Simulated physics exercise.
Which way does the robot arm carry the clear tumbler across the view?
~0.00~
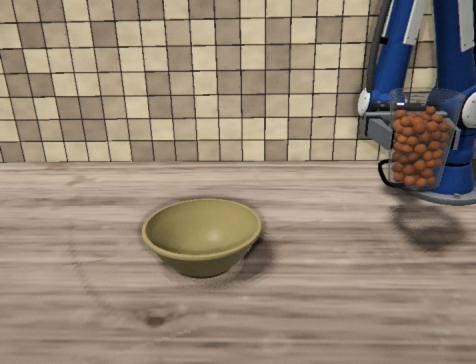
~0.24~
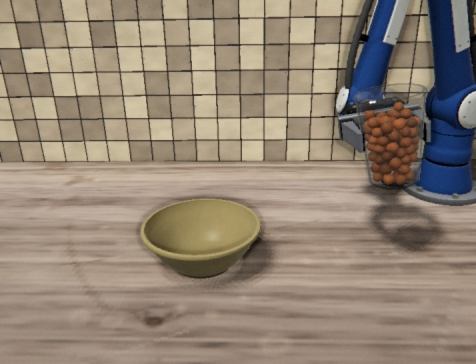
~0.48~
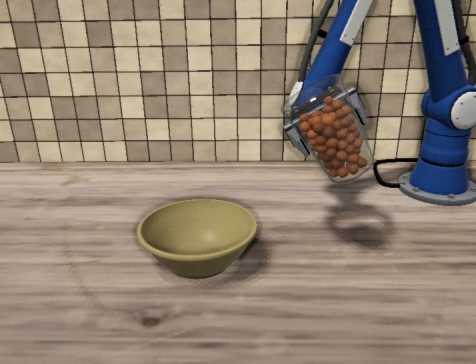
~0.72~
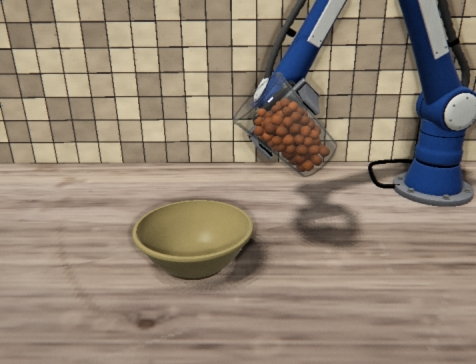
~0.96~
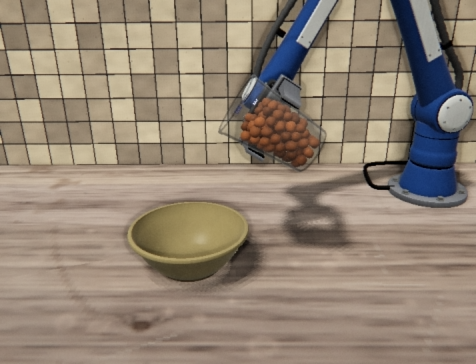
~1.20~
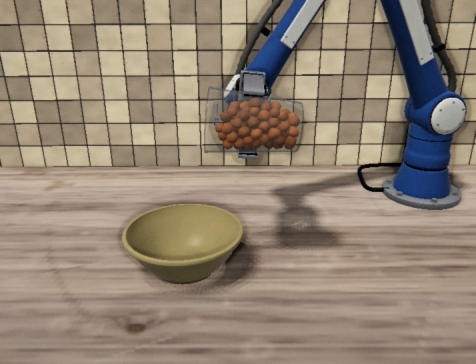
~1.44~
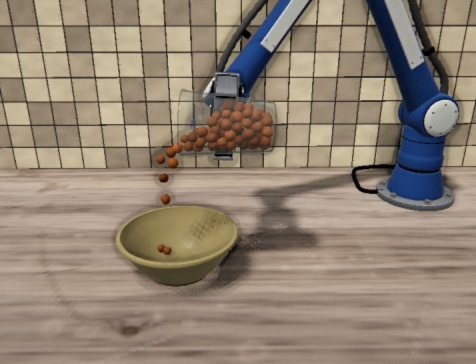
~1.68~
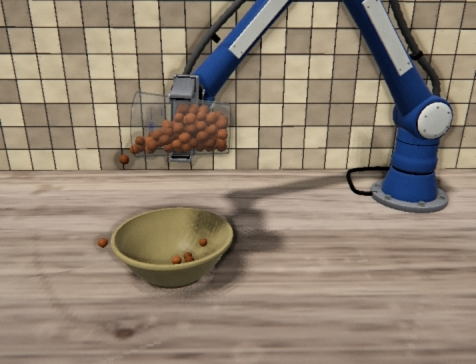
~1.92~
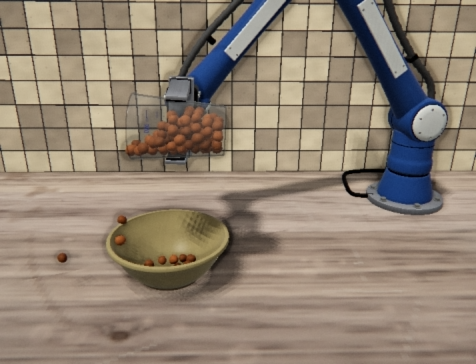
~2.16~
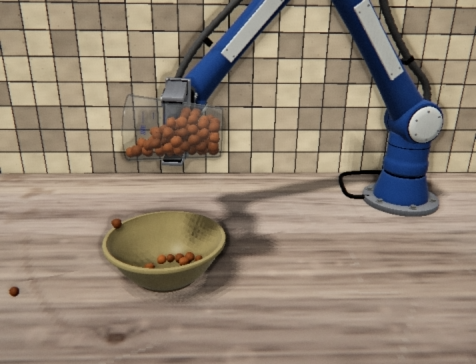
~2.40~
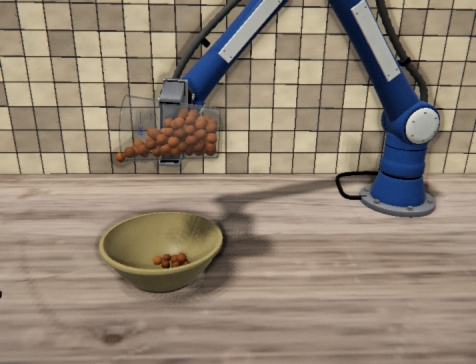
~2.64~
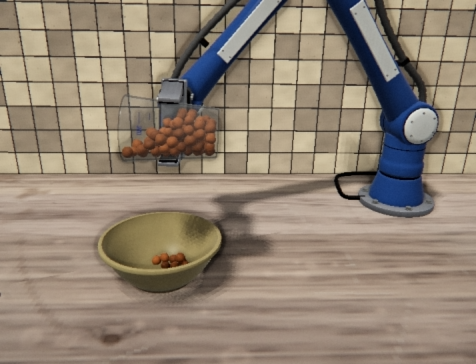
The arm carries the tumbler to the left, bringing it from the right side of the view to above the bowl.
